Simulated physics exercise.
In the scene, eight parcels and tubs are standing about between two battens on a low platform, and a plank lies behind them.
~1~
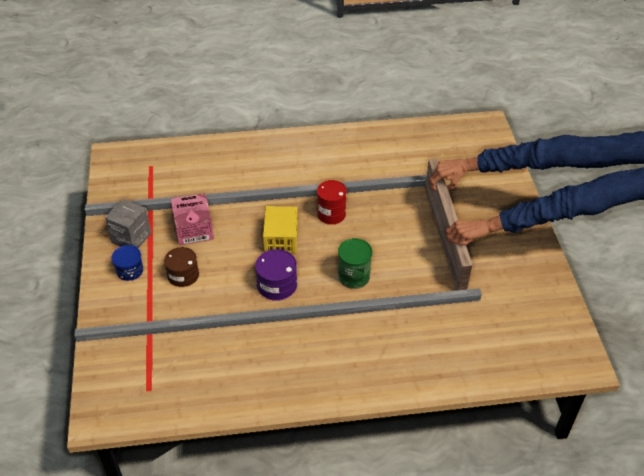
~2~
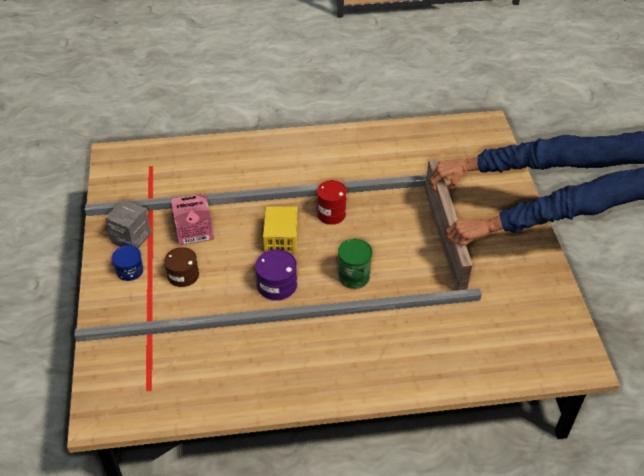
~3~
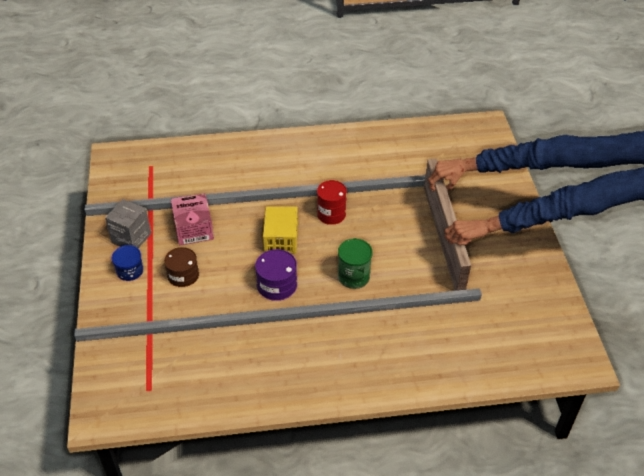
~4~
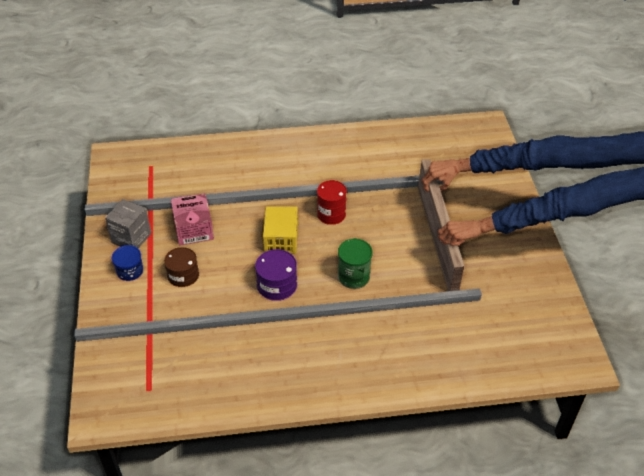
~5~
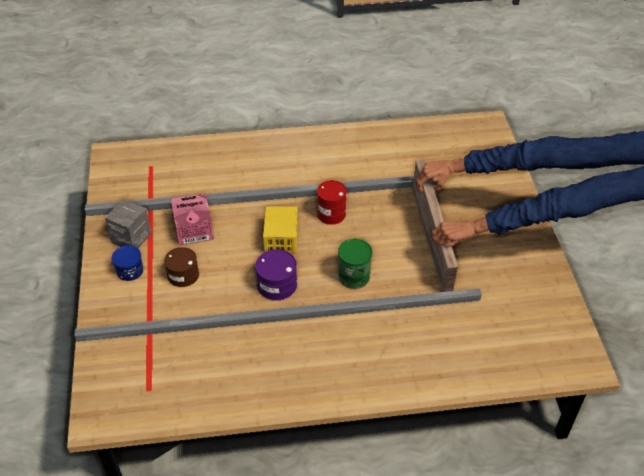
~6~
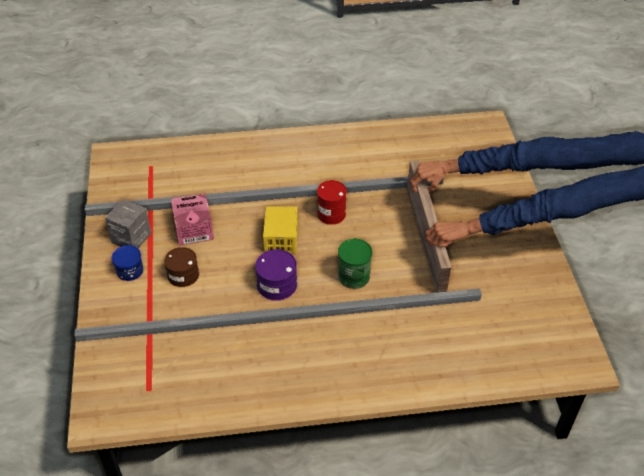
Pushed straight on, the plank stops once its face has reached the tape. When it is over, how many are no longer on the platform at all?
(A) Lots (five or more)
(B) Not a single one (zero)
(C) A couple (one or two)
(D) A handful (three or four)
C.
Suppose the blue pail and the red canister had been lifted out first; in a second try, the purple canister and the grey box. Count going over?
In the first try 1, in the other 0.
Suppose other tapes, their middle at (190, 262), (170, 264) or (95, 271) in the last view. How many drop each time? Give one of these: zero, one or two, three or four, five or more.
In the order of the places given: None at all; zero; more than four.
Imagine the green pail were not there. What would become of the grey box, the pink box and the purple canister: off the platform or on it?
Result - grey box: It comes off; pink box: It stays aboard; purple canister: It stays aboard.
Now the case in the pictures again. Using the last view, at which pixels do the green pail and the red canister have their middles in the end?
One is at about (130, 292), the other at about (134, 217).
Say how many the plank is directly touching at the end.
It's touching 3 at the end.
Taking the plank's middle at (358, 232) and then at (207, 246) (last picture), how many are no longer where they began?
At the first place 1, at the second 7.
Soon after, none off yet; blue pail at rest near (128, 263); grey box at rest near (129, 226); brown canister at rest near (182, 267).
By the end, the number that fall off is one or two; fallen, grey box.
